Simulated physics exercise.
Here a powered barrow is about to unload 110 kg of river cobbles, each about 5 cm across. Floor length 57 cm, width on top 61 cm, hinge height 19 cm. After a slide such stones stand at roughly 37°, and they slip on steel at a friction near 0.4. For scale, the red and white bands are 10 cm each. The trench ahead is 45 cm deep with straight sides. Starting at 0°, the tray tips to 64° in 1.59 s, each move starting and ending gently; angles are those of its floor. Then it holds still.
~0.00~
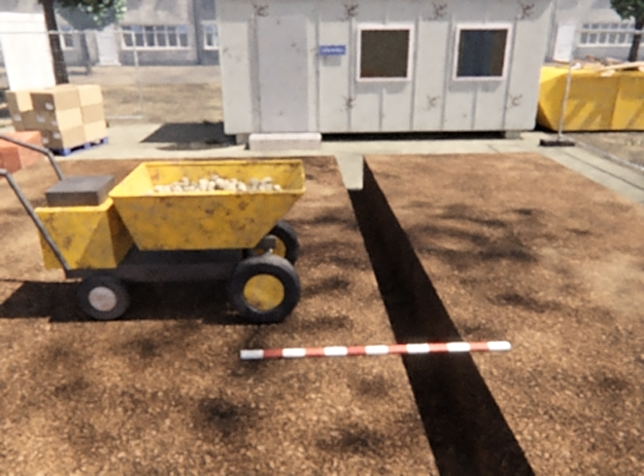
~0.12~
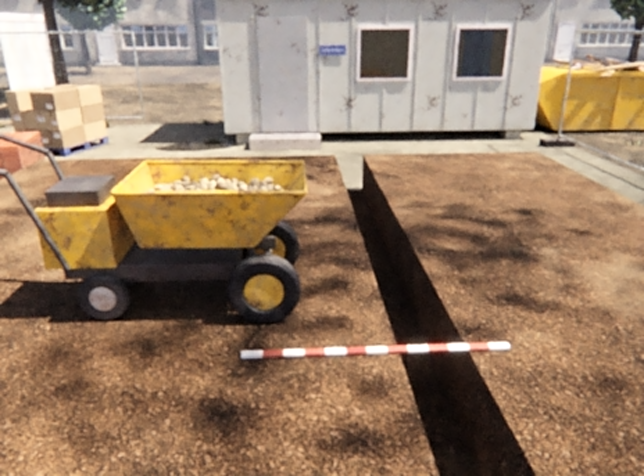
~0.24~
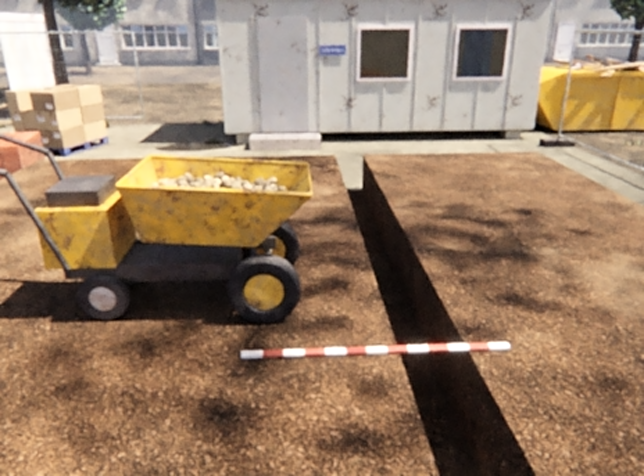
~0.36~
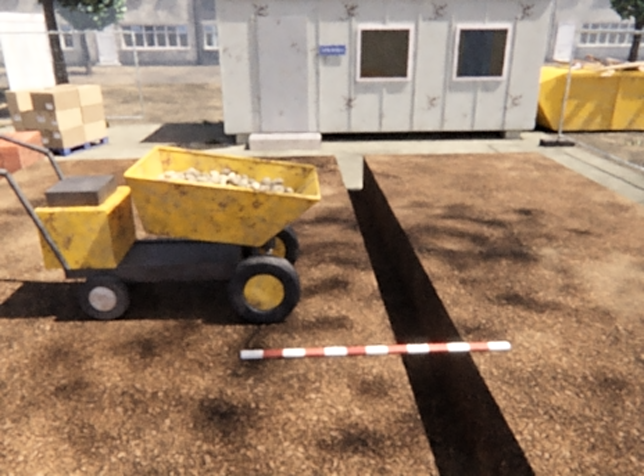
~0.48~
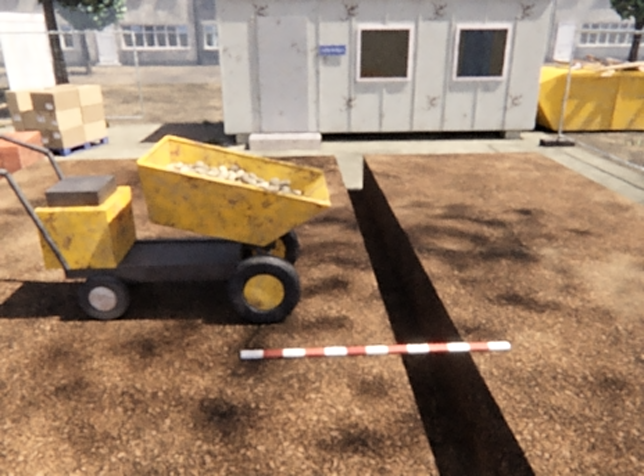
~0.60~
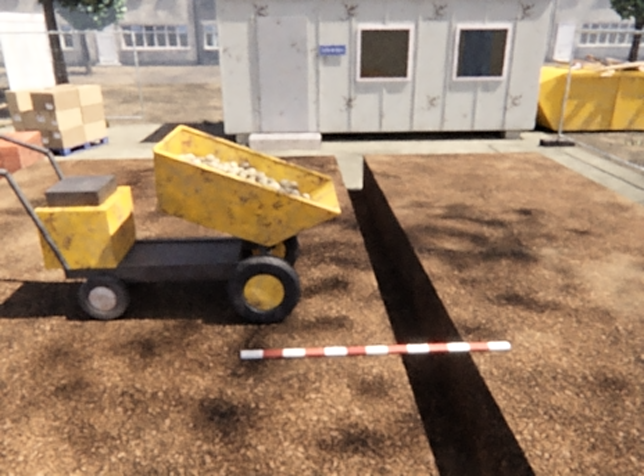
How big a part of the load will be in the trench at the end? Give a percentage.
About 100 per cent.
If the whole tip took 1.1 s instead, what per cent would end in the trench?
It would be near 100 per cent.
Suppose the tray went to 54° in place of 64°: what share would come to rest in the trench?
In that case some 45 per cent.
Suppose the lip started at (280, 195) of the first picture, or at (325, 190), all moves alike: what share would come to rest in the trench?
First some 80, then 95 per cent.
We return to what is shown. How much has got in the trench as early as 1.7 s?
About 25 per cent by then.
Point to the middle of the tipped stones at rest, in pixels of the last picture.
Their middle is at about (406, 343).
After 1.2 s the floor is at 54°; 100 % in the tray; the foremost stones are at (353, 232).
After 1.7 s the floor is at 64°; 73 % in the tray, 2 % short of the trench, 26 % in the trench; the foremost stones are at (425, 332).
After 2.0 s the floor is at 64°; 39 % in the tray, 2 % short of the trench, 59 % in the trench; the foremost stones are at (424, 323).
After 4.0 s the floor is at 64°; 0 % in the tray, 100 % in the trench; the foremost stones are at (428, 340).
